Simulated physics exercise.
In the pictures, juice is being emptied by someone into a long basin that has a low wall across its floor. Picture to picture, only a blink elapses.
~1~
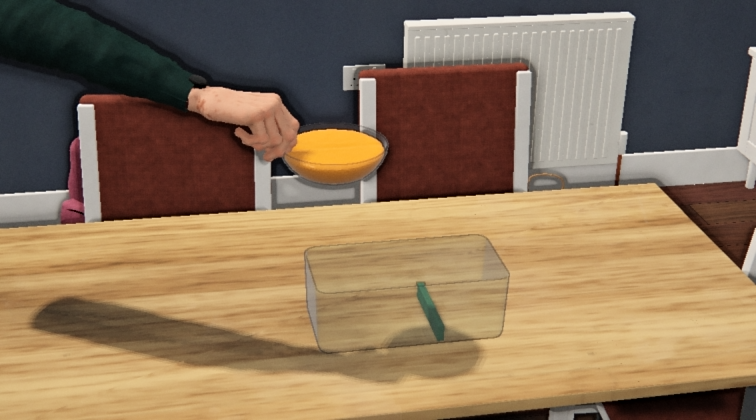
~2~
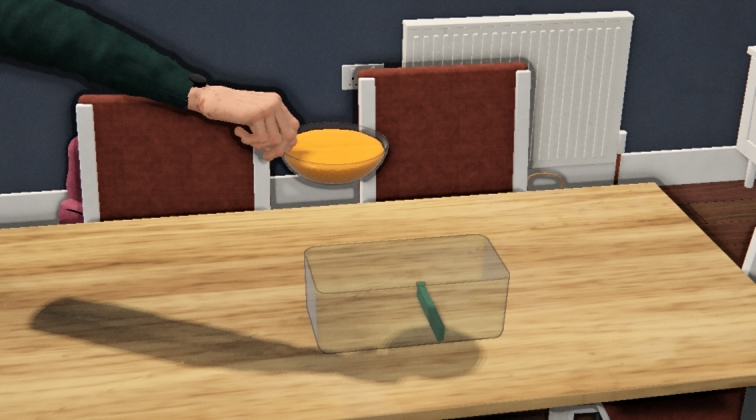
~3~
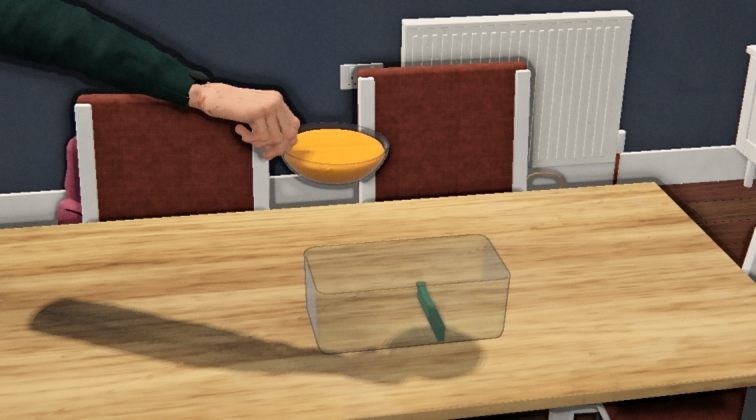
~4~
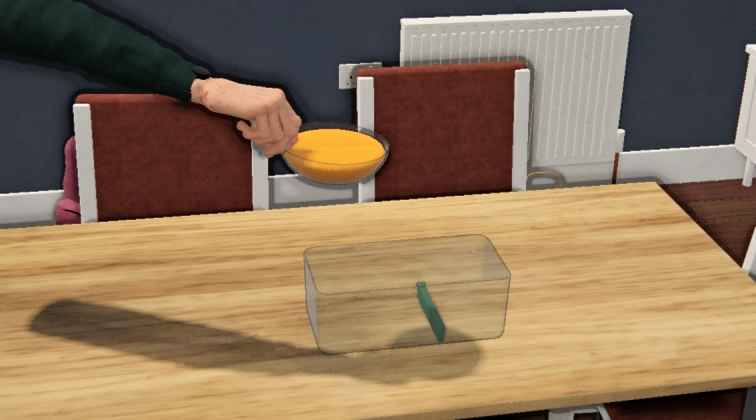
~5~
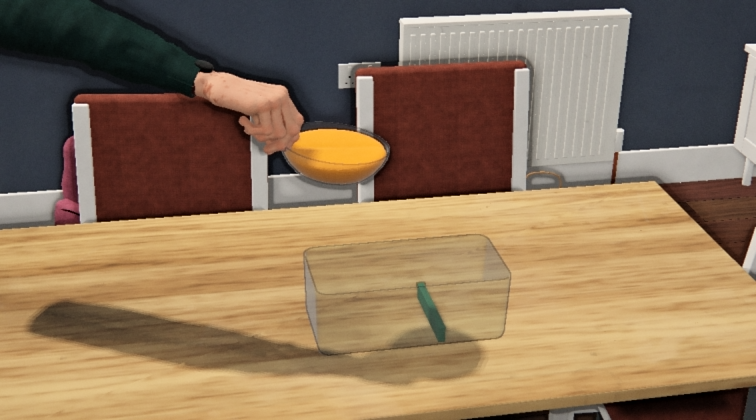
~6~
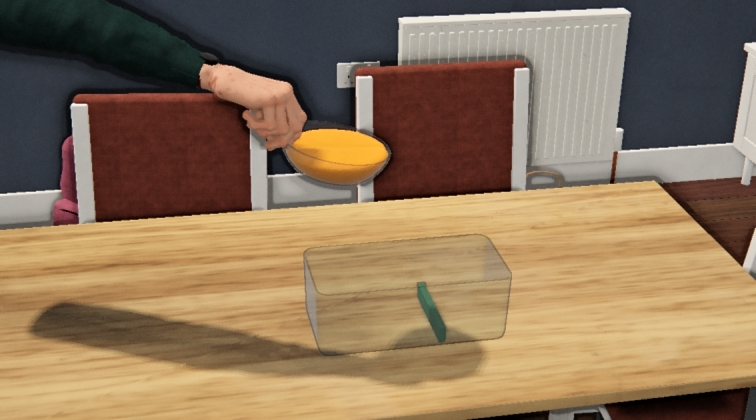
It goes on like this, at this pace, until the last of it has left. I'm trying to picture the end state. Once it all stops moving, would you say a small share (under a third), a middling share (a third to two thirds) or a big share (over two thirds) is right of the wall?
A middling share, a third to two thirds.
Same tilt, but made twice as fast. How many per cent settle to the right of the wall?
Near 25 %.
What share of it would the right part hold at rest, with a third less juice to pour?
Something like 25 per cent, give or take.
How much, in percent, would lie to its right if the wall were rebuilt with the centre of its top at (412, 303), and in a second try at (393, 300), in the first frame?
Try 1: About 70 percent; try 2: About 85 percent.
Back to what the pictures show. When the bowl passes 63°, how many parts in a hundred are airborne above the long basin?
About 55 per cent.
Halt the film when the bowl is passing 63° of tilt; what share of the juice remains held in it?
It keeps around 25 per cent at that angle.
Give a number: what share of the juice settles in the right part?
I'd put it near 45 per cent.
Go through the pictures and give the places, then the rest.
In the first picture, it leans 0°; its right rim is at (386, 141); the juice meets the walls at (282, 150) and (383, 144); the long basin's rim runs from (310, 271) to (498, 256); the wall's top is at (431, 305).
In the second picture, it leans 0°; its right rim is at (386, 141); the juice meets the walls at (281, 150) and (383, 144).
In the third picture, it leans 2°; its right rim is at (387, 142); the juice meets the walls at (281, 149) and (383, 145).
In the fourth picture, it leans 4°; its right rim is at (387, 144); the juice meets the walls at (282, 148) and (384, 145).
In the fifth picture, it leans 7°; its right rim is at (388, 146); the juice meets the walls at (283, 148) and (384, 146).
In the sixth picture, it leans 10°; its right rim is at (389, 149); the juice meets the walls at (285, 147) and (386, 146).
A moment on, the bowl is tipped part way and 26 per cent is still to pour, 9 is left of the wall and 10 right of it.
Next, the bowl is tipped on its side and 0 per cent is still to pour, 49 is left of the wall and 45 right of it.
Then the bowl is tipped on its side and 0 per cent is still to pour, 54 is left of the wall and 44 right of it.
Later the bowl is tipped on its side and 0 per cent is still to pour, 54 is left of the wall and 44 right of it.
In the end 54 per cent lies left of the wall, 44 right of it and 2 outside.
